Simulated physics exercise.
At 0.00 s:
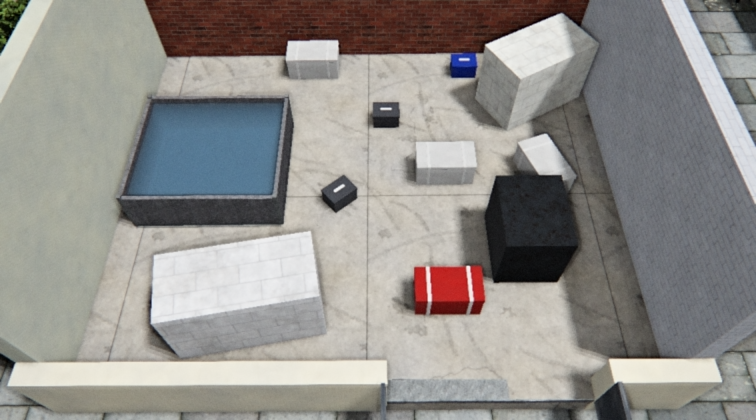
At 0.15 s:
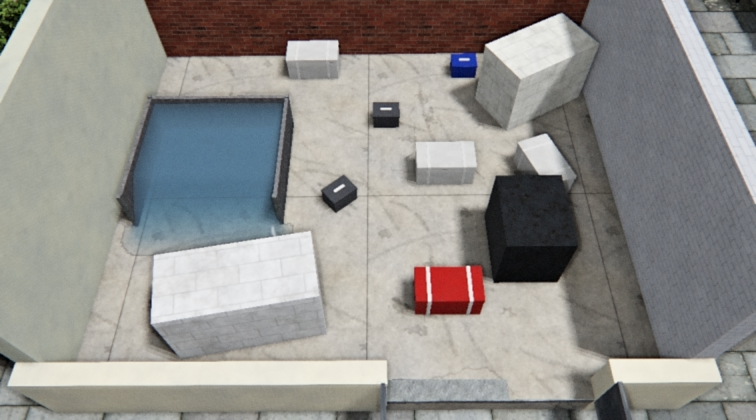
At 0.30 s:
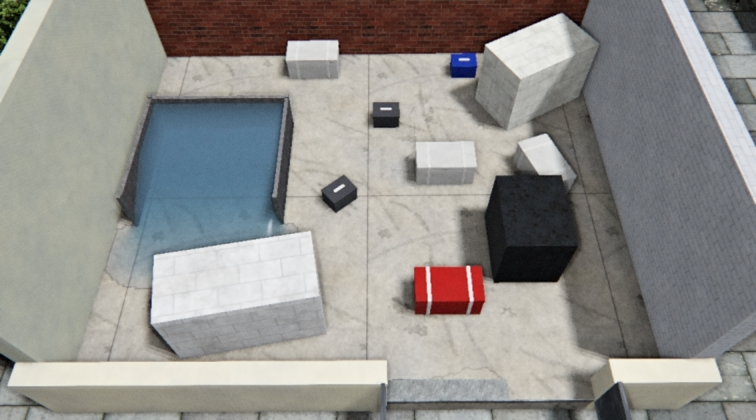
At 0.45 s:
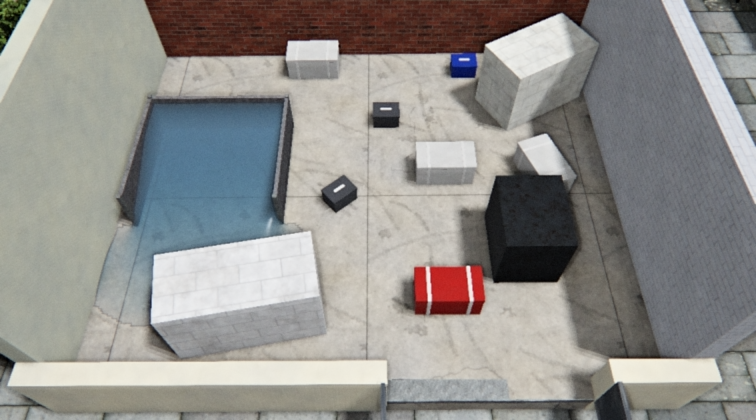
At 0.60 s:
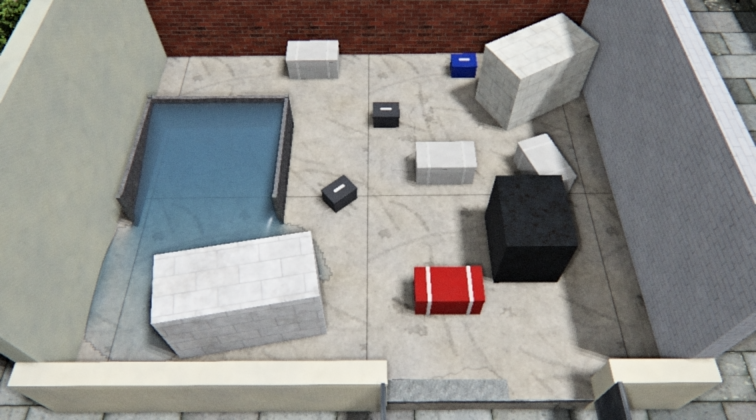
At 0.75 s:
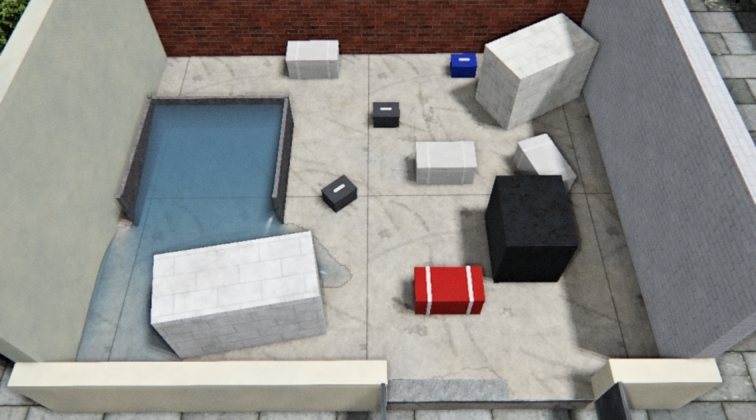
To begin with, a dark-walled tank at the left of a walled yard stands full of water. Its near wall disappears and water pours out, spreading around the large pale block in front and along the left wall, while the scattered boxes and red trunk stay still.
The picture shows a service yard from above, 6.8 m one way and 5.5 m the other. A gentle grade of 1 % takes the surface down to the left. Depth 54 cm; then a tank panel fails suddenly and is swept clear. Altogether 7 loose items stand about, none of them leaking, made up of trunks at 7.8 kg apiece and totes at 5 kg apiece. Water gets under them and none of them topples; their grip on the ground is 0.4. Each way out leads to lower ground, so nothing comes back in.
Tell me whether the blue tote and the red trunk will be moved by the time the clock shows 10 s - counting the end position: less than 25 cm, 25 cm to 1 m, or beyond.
Blue tote: Doesn't really move. Red trunk: Makes a long trip.
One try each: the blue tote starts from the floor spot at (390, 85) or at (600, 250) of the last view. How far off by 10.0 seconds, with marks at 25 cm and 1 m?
Spot one - it creeps some distance; spot two - it is swept away.
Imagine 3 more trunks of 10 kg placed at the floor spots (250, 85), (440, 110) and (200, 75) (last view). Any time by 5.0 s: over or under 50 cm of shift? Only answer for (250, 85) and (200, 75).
Lab note - ordered: Below threshold / below threshold.
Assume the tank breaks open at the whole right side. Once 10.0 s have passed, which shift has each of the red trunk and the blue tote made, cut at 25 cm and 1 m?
The red trunk is swept away, the blue tote is swept away.
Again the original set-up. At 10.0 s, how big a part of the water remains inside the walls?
I'd say some 92 percent hasn't gone yet.
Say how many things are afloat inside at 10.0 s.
Answer: 4.
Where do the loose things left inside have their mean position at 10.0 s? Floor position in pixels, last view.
About (399, 112).
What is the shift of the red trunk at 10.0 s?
Some 200 cm, give or take.
After 2.0 s the blue tote is near (464, 60), 0.0 m from its start, aground; the red trunk is near (454, 285), 0.1 m from its start, aground; 0 of 7 are out; 0 afloat.
After 4.5 s the blue tote is near (464, 60), 0.0 m from its start, aground; the red trunk is near (644, 308), 2.2 m from its start, afloat; 0 of 7 are out; 1 afloat.
After 7.0 s the blue tote is near (464, 58), 0.0 m from its start, aground; the red trunk is near (575, 176), 2.3 m from its start, afloat; 0 of 7 are out; 3 afloat.
After 10.0 s the blue tote is near (464, 58), 0.0 m from its start, aground; the red trunk is near (457, 146), 2.1 m from its start, afloat; 0 of 7 are out; 4 afloat.
